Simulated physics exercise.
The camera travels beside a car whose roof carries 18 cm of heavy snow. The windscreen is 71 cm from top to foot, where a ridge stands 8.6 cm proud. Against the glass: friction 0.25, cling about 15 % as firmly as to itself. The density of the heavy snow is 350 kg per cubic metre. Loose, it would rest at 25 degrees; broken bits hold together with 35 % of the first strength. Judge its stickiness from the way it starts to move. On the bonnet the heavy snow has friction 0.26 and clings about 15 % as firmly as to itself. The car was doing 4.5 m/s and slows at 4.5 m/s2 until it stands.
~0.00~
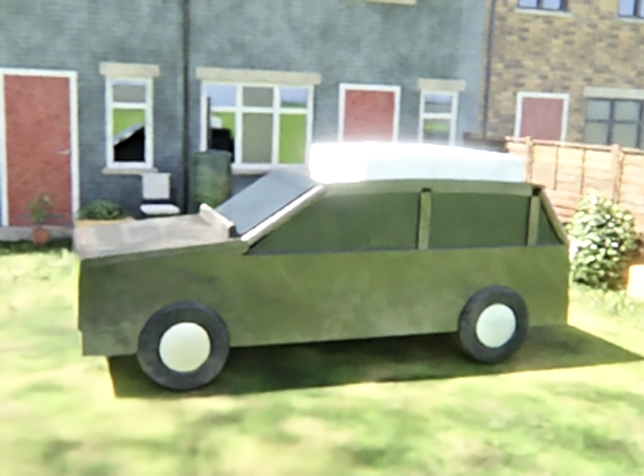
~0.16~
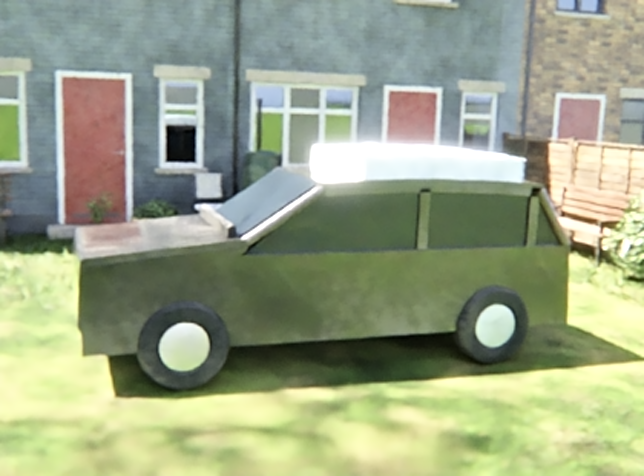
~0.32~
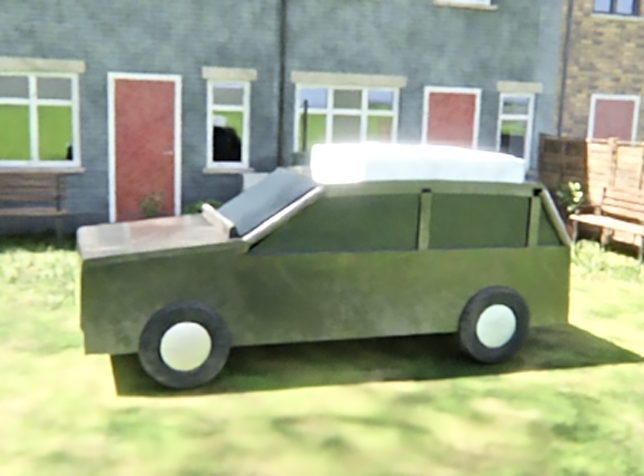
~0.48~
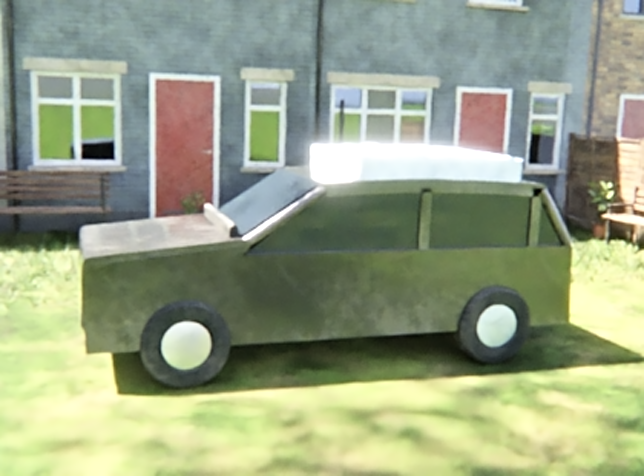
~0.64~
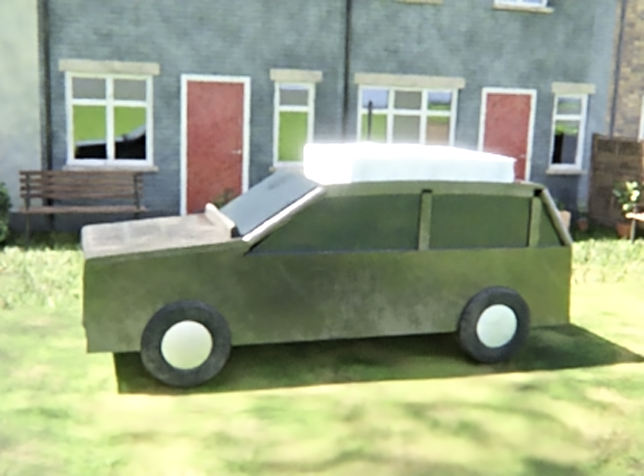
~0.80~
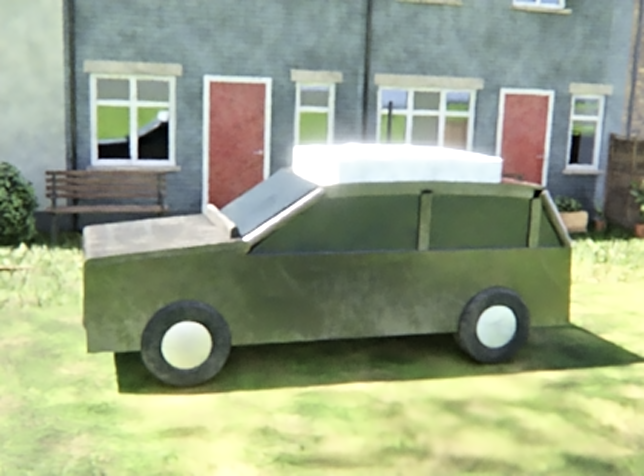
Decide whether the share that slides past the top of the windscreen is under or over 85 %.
It comes out under 85 %.
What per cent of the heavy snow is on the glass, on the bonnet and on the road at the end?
Roughly 40 % on the glass, 12 % on the bonnet, 0 % on the road.
After 1.17 s, 77 % of the snow is on the roof, 23 % on the glass, none on the bonnet and none has gone off the nose.
After 1.62 s, 51 % of the snow is on the roof, 39 % on the glass, 10 % on the bonnet and none has gone off the nose.
After 2.06 s, 50 % of the snow is on the roof, 39 % on the glass, 11 % on the bonnet and none has gone off the nose.
After 2.50 s, 50 % of the snow is on the roof, 39 % on the glass, 11 % on the bonnet and none has gone off the nose.
After 3.20 s, at the end, 50 % of the snow is on the roof, 39 % on the glass, 11 % on the bonnet and none has gone off the nose.
